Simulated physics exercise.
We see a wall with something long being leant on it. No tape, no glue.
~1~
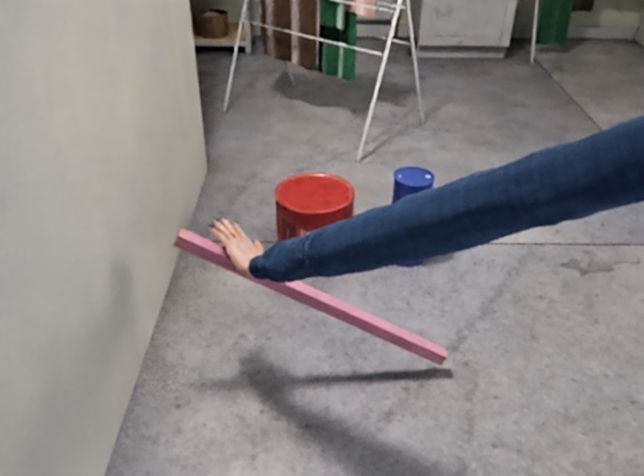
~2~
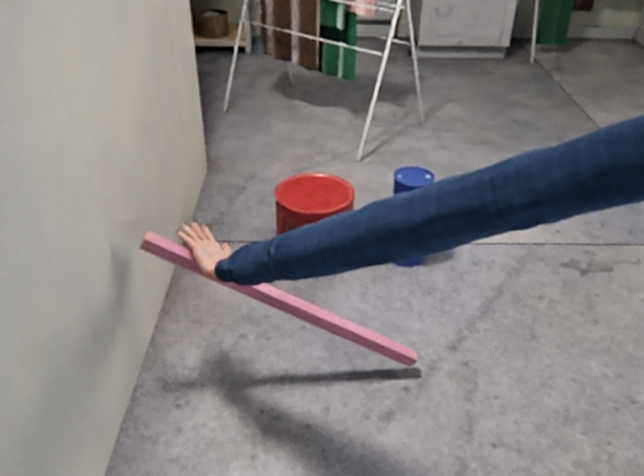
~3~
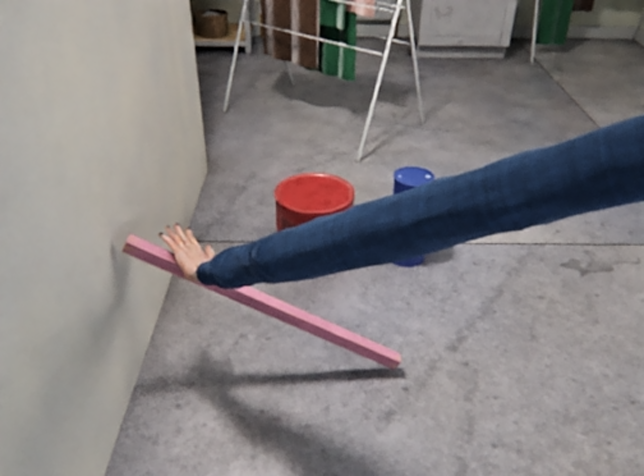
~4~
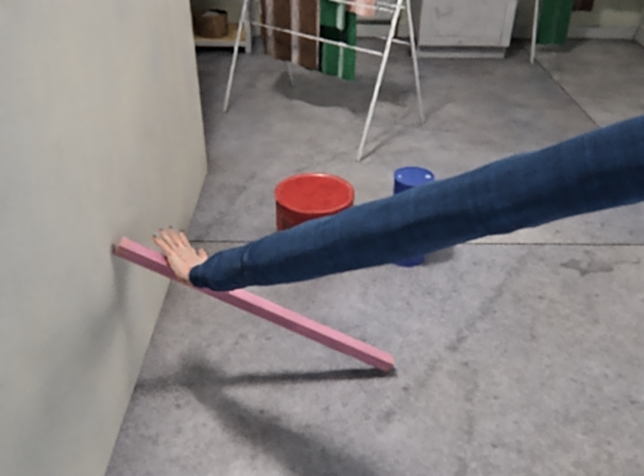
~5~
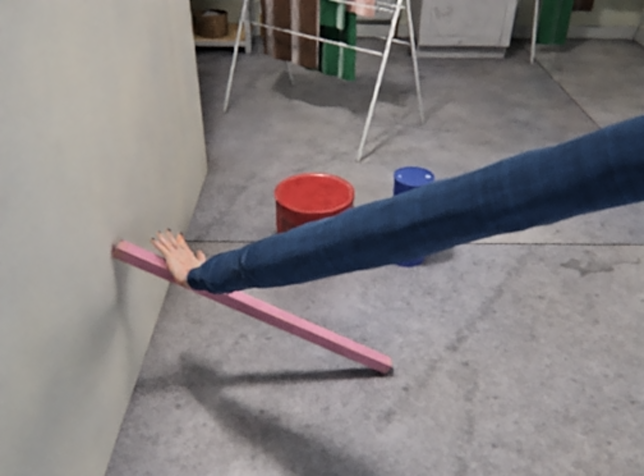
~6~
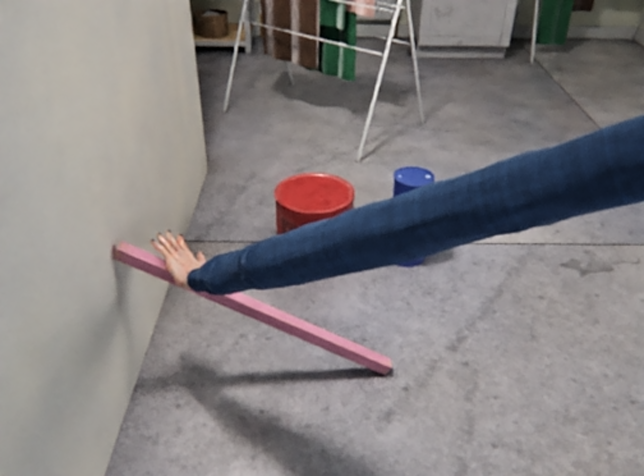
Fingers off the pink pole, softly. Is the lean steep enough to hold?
Outcome: The pole gives way.
Then, 0.40 s later than the last frame, pink pole 25° lower than it was left near (283, 357).
Then, 0.50 s later than the last frame, pink pole 31° lower than it was left near (284, 358).
When it is over, moved from the start, pink pole; the other 2 as before. End places, in pixels of the last picture, pink pole near (285, 366). The pole slides down.
